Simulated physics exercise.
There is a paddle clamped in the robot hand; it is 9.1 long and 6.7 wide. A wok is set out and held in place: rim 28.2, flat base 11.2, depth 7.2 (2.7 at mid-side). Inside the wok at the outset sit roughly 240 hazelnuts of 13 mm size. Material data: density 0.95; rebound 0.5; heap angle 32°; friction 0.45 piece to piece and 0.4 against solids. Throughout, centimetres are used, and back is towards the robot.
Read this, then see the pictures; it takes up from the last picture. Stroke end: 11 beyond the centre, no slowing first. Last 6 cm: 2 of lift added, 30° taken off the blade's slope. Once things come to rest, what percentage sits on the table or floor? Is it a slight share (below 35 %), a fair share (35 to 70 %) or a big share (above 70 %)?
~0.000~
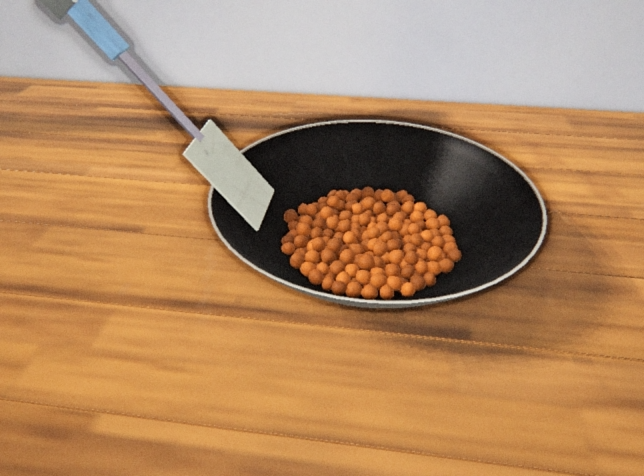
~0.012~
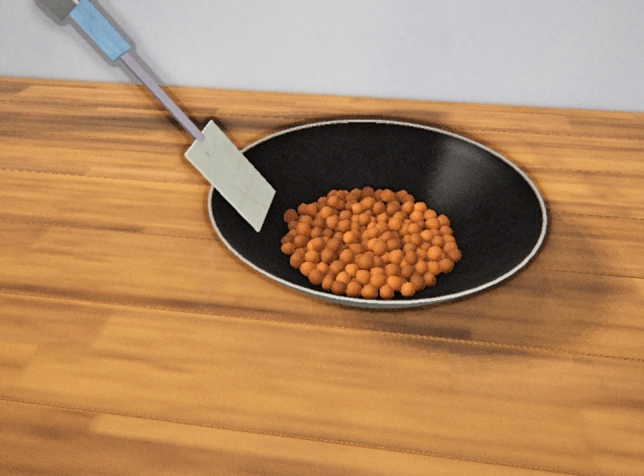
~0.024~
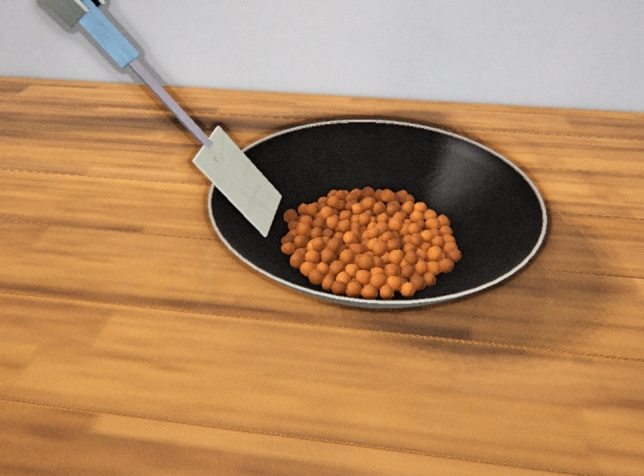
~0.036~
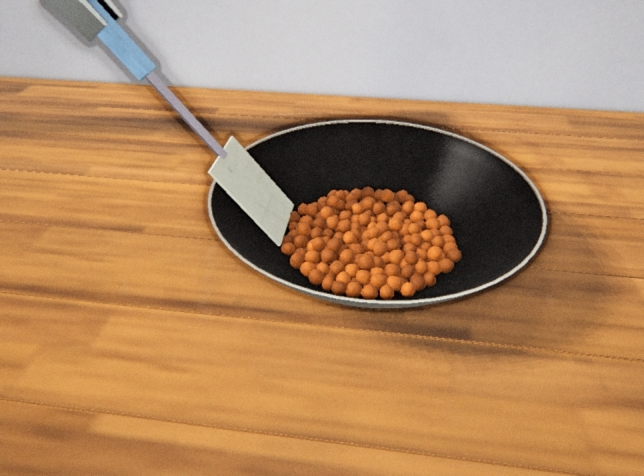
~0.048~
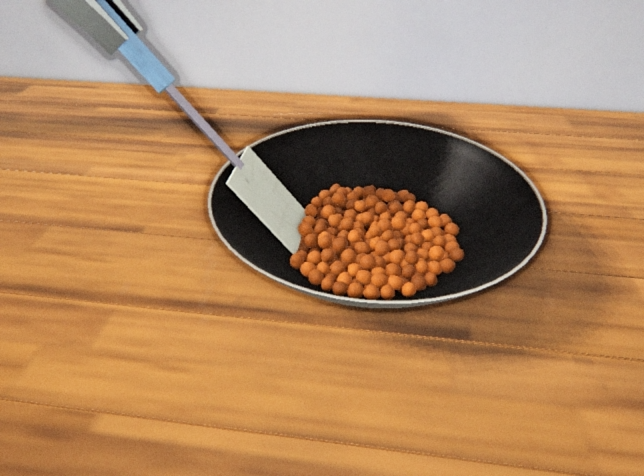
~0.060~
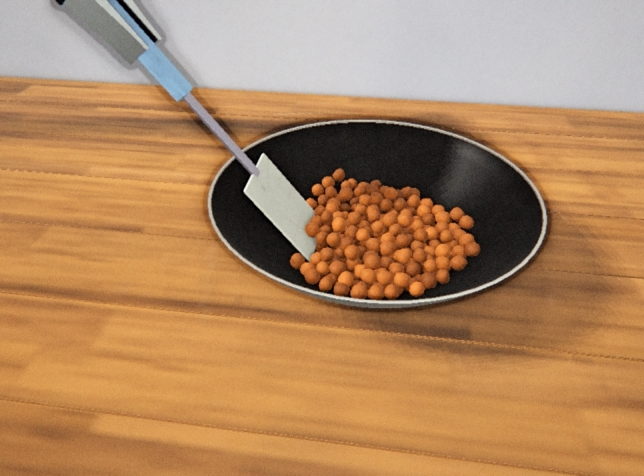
It is a fair share.
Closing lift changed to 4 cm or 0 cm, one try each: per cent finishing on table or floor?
Try one gives about 40 in a hundred, try two about 45 in a hundred.
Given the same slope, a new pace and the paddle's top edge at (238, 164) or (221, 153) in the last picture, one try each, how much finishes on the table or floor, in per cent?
I'd estimate some 30 and 15 in a hundred.
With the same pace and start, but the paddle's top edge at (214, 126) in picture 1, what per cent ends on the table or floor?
Some 45 per cent.
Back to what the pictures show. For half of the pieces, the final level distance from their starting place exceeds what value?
I'd guess close to 9 centimetres.
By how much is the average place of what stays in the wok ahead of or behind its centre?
Offset: About 2.5 cm, ahead.
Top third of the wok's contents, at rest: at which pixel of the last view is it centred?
Somewhere near (434, 237) in the last picture.
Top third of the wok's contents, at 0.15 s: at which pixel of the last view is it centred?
It is centred at roughly (471, 215).
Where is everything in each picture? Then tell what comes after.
In the first frame, the paddle top edge at (197, 136), sloping 52°; upper third of the load around (379, 230), from x 290 to 455, top at y 195; 245 in the wok.
In the second frame, the paddle top edge at (199, 137), sloping 52°; upper third of the load around (379, 230), from x 290 to 455, top at y 195.
In the third frame, the paddle top edge at (206, 142), sloping 52°; upper third of the load around (379, 230), from x 290 to 455, top at y 195.
In the fourth frame, the paddle top edge at (221, 153), sloping 52°; upper third of the load around (379, 230), from x 290 to 455, top at y 195.
In the fifth frame, the paddle top edge at (238, 164), sloping 52°; upper third of the load around (380, 227), from x 295 to 455, top at y 190.
In the sixth frame, the paddle top edge at (254, 171), sloping 52°; upper third of the load around (385, 225), from x 300 to 475, top at y 175; 245 in the wok.
After 0.11 s, sloping 52°, highest piece 10 above the table; 245 in the wok.
After 0.15 s, sloping 47°, highest piece 13 above the table; 240 in the wok, 5 on the blade or in flight.
After 0.37 s, sloping 22°, highest piece 19 above the table; 134 in the wok, 33 on the table or floor, 78 on the blade or in flight.
After 1.42 s, sloping 22°, highest piece 4 above the table; 133 in the wok, 112 on the table or floor.
In the end, 133 in the wok, 112 on the table or floor. That is 46 % on the table or floor.
